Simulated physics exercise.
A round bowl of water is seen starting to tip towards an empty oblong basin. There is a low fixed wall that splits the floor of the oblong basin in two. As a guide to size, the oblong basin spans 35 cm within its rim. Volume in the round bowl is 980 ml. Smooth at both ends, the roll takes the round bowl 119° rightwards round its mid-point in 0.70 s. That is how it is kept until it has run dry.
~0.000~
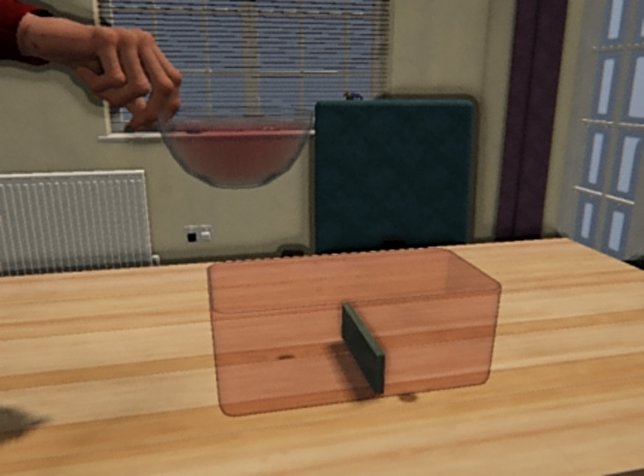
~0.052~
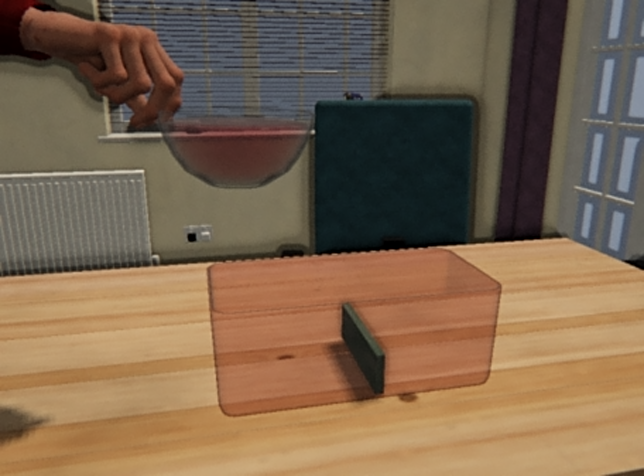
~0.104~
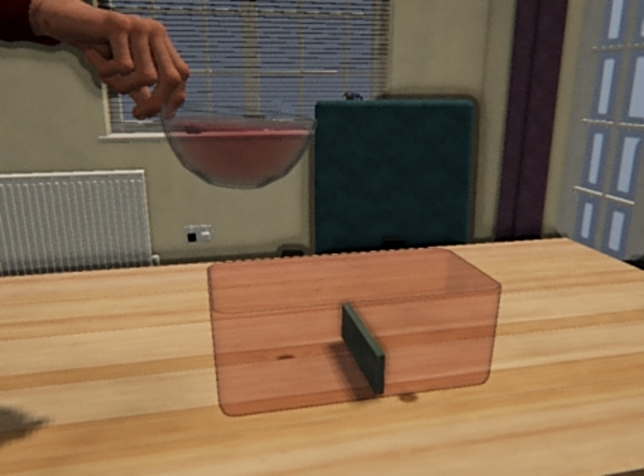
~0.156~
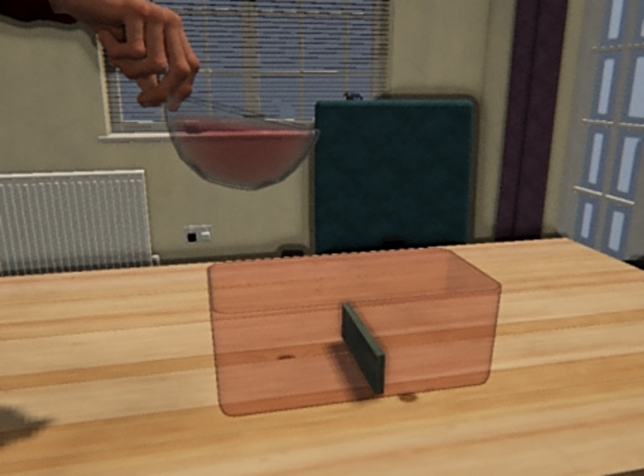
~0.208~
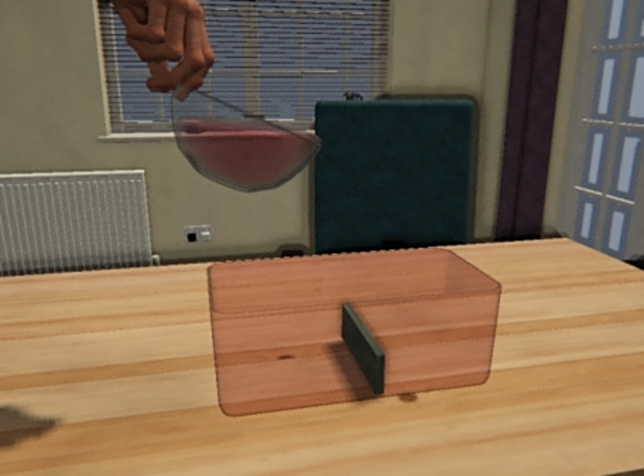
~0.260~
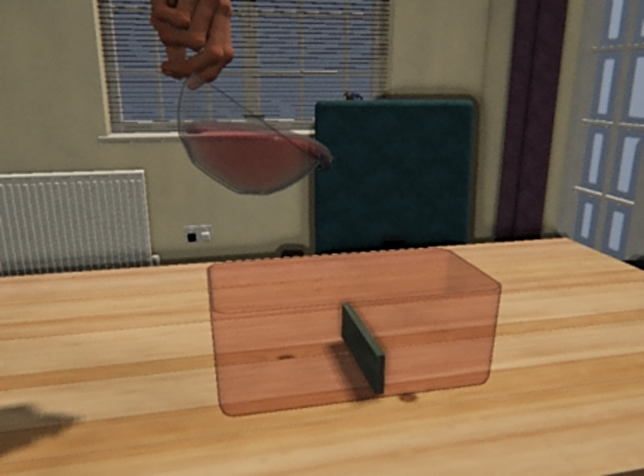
Above a wooden table, a hand tilts a clear bowl of pinkish liquid to the right.
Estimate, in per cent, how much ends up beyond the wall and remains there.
Roughly 38 % ends up beyond the wall.
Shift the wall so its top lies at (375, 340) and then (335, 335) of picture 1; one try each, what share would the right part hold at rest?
In turn about 35 and 65 per cent.
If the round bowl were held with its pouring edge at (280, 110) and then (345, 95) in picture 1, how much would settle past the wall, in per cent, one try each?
15 then 60 %.
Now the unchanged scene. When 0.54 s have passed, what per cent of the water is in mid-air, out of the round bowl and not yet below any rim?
Close to 32 per cent, I'd say.
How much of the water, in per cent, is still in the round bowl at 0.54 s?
Roughly 5 %.
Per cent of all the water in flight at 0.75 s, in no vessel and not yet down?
Near 9 in a hundred.
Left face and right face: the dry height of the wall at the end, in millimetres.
For the left, around 36 mm; for the right, around 38 mm.
After 0.54 s the tilt is 105° and 5 per cent is still to pour, 24 is left of the wall and 38 right of it.
After 0.75 s the tilt is 119° and 0 per cent is still to pour, 55 is left of the wall and 37 right of it.
After 0.96 s the tilt is 119° and 0 per cent is still to pour, 56 is left of the wall and 38 right of it.
After 1.20 s the tilt is 119° and 0 per cent is still to pour, 57 is left of the wall and 38 right of it.
In the end 57 per cent lies left of the wall, 38 right of it and 5 outside.
